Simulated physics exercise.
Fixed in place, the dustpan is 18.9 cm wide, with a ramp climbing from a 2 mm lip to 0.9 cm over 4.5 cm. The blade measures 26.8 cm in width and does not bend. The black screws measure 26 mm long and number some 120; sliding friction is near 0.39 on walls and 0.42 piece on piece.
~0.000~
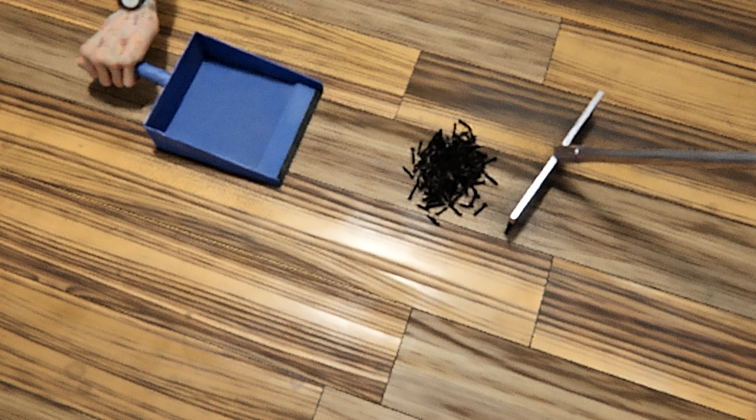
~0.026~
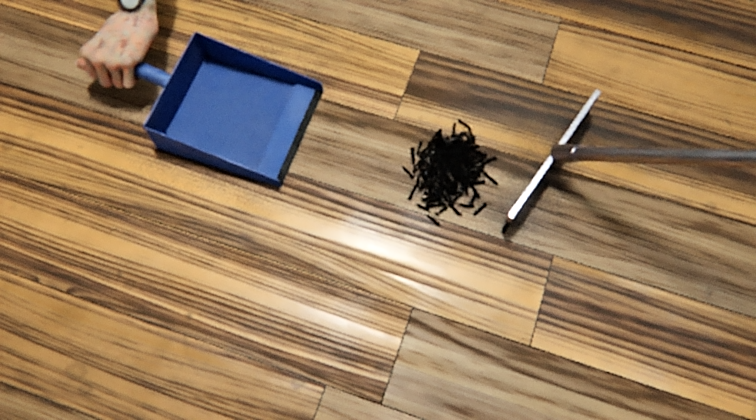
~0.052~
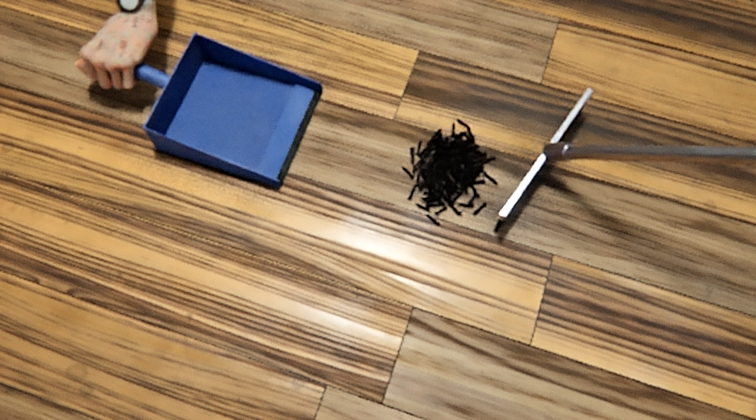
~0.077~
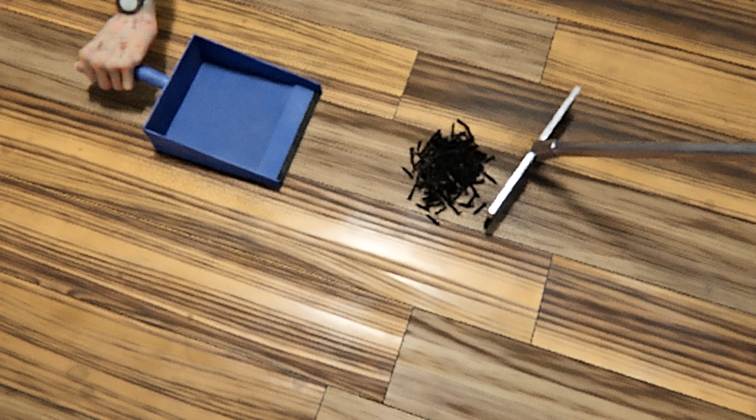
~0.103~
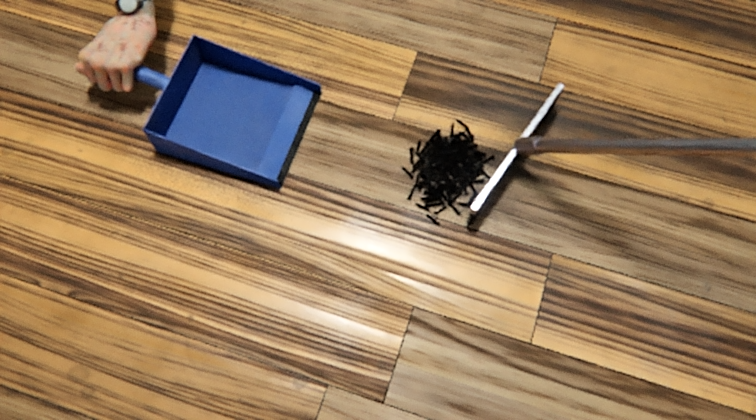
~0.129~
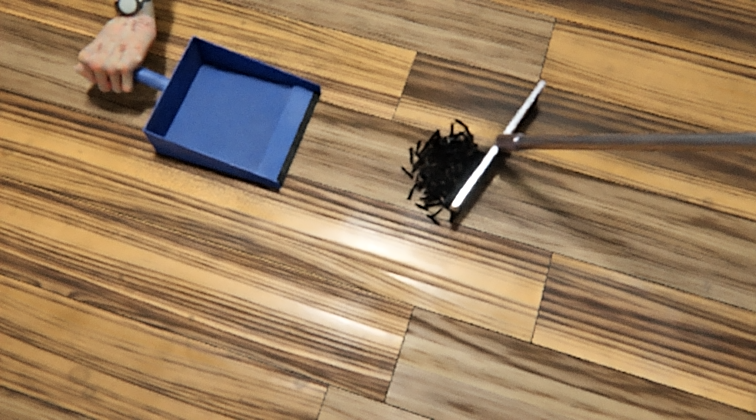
A hand with a watch at the wrist grips the handle of a blue dustpan at the upper left of a striped wood-plank floor, seen from above. A loose pile of small black pieces lies near the middle, with a thin straight blade on a long grey handle to its right. The blade slides left and pushes into the pile's near edge, shifting some pieces, while hand and dustpan stay almost still.
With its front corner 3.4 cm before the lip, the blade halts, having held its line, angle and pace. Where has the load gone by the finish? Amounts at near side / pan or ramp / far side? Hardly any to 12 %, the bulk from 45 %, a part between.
Near side: Hardly any; pan: A part; far side: A part.
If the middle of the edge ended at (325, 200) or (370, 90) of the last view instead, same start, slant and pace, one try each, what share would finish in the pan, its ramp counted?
About 10 and 30 per cent.
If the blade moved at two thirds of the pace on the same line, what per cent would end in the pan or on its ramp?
Then about 10 per cent.
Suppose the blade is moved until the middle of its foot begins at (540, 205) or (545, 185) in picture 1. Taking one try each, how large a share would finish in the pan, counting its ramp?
The two tries give about 30 % and about 30 %.
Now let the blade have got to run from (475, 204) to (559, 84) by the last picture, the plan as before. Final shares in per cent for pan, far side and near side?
That ends as pan 15, far 30, and near 0.
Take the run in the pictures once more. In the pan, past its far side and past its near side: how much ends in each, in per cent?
Near: 5; pan: 35; far: 25 (percent).
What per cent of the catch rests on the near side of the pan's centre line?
I'd put it near 50 per cent.
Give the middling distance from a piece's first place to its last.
26 cm, roughly.
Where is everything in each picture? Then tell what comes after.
In the first frame, blade from (513, 219) to (599, 97), moved 0.0 cm, 0 of the pieces shifted so far; middle of the pieces at (449, 167); pan at (231, 115).
In the second frame, blade from (510, 218) to (595, 96), moved 0.4 cm, 0 of the pieces shifted so far; middle of the pieces at (449, 167).
In the third frame, blade from (503, 216) to (587, 95), moved 1.5 cm, 0 of the pieces shifted so far; middle of the pieces at (449, 167).
In the fourth frame, blade from (491, 214) to (576, 93), moved 3.2 cm, 0 of the pieces shifted so far; middle of the pieces at (448, 167).
In the fifth frame, blade from (474, 211) to (559, 90), moved 5.7 cm, 1 of the pieces shifted so far; middle of the pieces at (448, 166).
In the sixth frame, blade from (455, 207) to (541, 87), moved 8.5 cm, 18 of the pieces shifted so far; middle of the pieces at (447, 166); pan at (230, 119). The blade's pace is about 1.08 m/s, heading 8 degrees towards the viewer's side.
After 0.25 s, middle of the blade 19 cm from the lip; 0 % over the lip, far side 10 %, near side 0 %.
After 0.34 s, middle of the blade 10 cm from the lip; 0 % over the lip, far side 20 %, near side 0 %.
After 0.55 s, middle of the blade 7 cm from the lip; 35 % over the lip, far side 25 %, near side 5 %.
By 1.8 s all is still; near side 5 %, pan 35 %, far side 25 %, in front of the lip or behind the blade 40 %.
